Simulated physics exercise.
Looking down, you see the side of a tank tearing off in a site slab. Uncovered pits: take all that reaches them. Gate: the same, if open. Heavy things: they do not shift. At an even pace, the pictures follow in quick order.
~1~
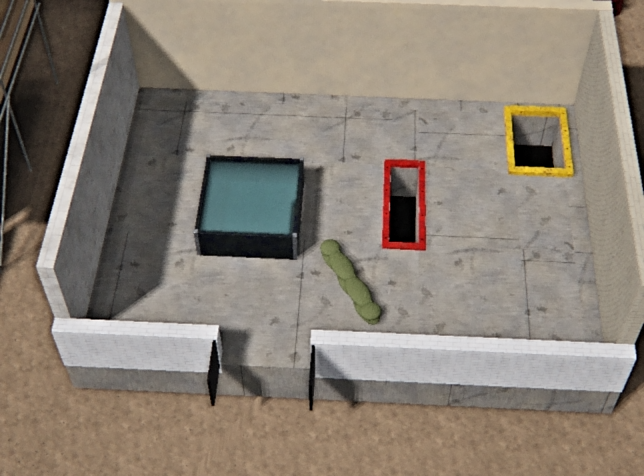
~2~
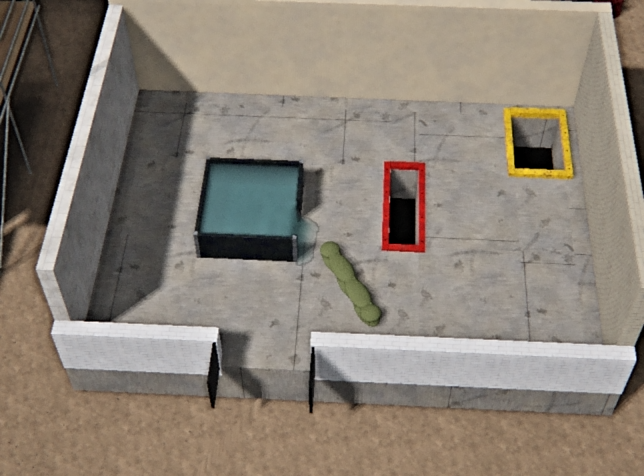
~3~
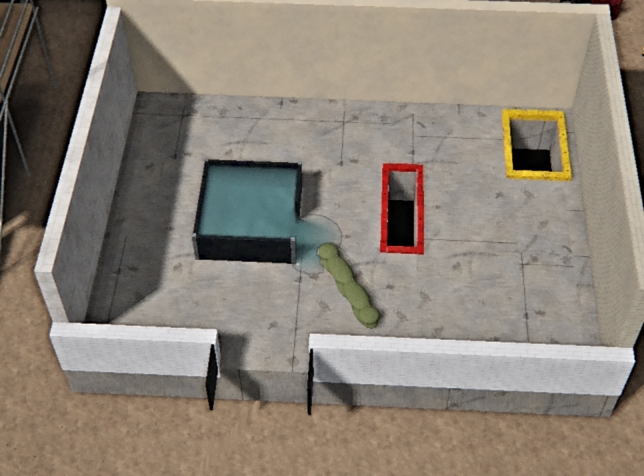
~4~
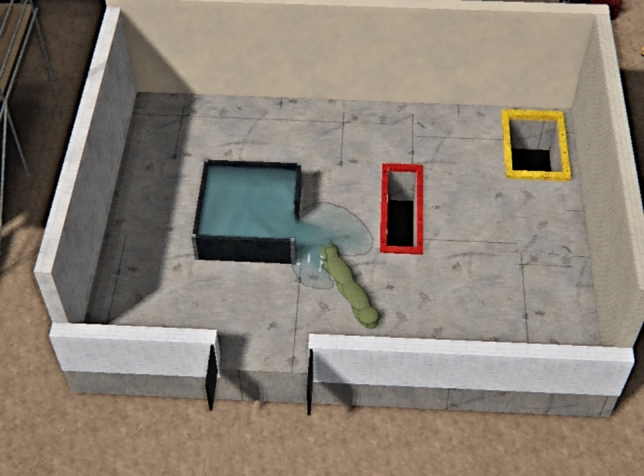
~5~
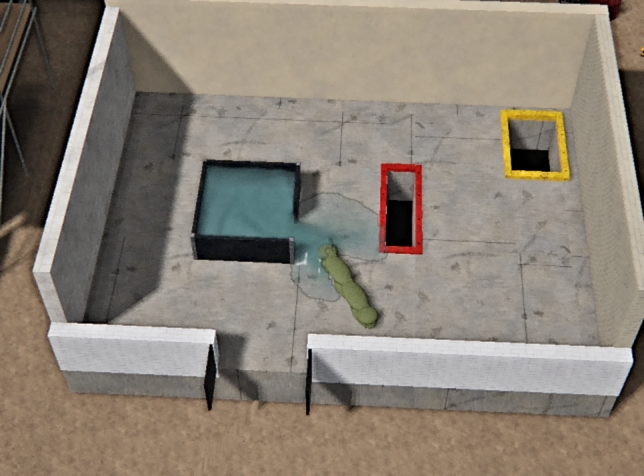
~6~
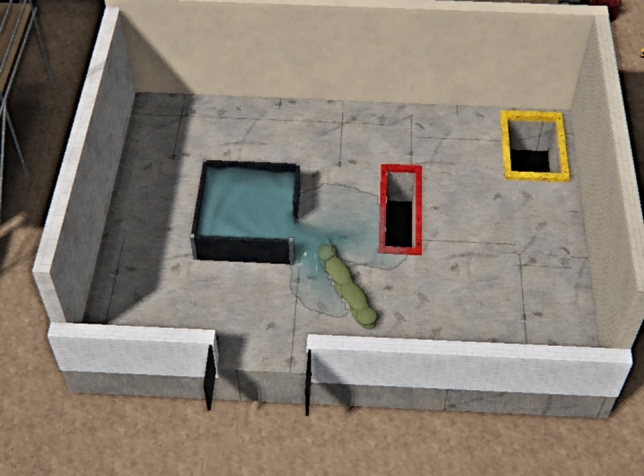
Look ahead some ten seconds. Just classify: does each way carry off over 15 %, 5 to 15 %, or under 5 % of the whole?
The gate carries off 5 to 15 %; the yellow pit carries off under 5 %; the red pit carries off over 15 %.
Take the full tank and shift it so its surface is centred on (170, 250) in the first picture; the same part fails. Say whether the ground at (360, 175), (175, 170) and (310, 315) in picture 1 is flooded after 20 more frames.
Going through the three spots, I'd say swamped, high and dry, swamped.
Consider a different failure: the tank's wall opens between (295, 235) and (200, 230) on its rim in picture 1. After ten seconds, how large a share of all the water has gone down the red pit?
Roughly 0 per cent goes to the red pit.
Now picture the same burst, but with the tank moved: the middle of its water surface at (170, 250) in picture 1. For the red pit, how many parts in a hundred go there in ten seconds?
Within ten seconds the red pit takes 0 percent of the total.
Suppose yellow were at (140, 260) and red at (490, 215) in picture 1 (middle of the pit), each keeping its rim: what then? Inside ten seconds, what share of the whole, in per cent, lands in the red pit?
Roughly, in per cent: Red 15.
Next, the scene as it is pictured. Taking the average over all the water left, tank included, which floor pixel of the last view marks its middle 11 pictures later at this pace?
Somewhere around (286, 239) in the last view.
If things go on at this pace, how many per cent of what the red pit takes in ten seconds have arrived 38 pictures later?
Near 95 %, I'd say.
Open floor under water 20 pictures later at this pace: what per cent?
Roughly 25 per cent.
A moment on, water covers 15 % of the floor; the gate 0 %, the yellow pit 0 %, the red pit 7 %.
Next, water covers 20 % of the floor; the gate 2 %, the yellow pit 0 %, the red pit 15 %.
Then, water covers 25 % of the floor; the gate 5 %, the yellow pit 0 %, the red pit 22 %.
Later, water covers 35 % of the floor; the gate 9 %, the yellow pit 0 %, the red pit 29 %.
In the end, water covers 45 % of the floor; the gate 11 %, the yellow pit 0 %, the red pit 31 %.
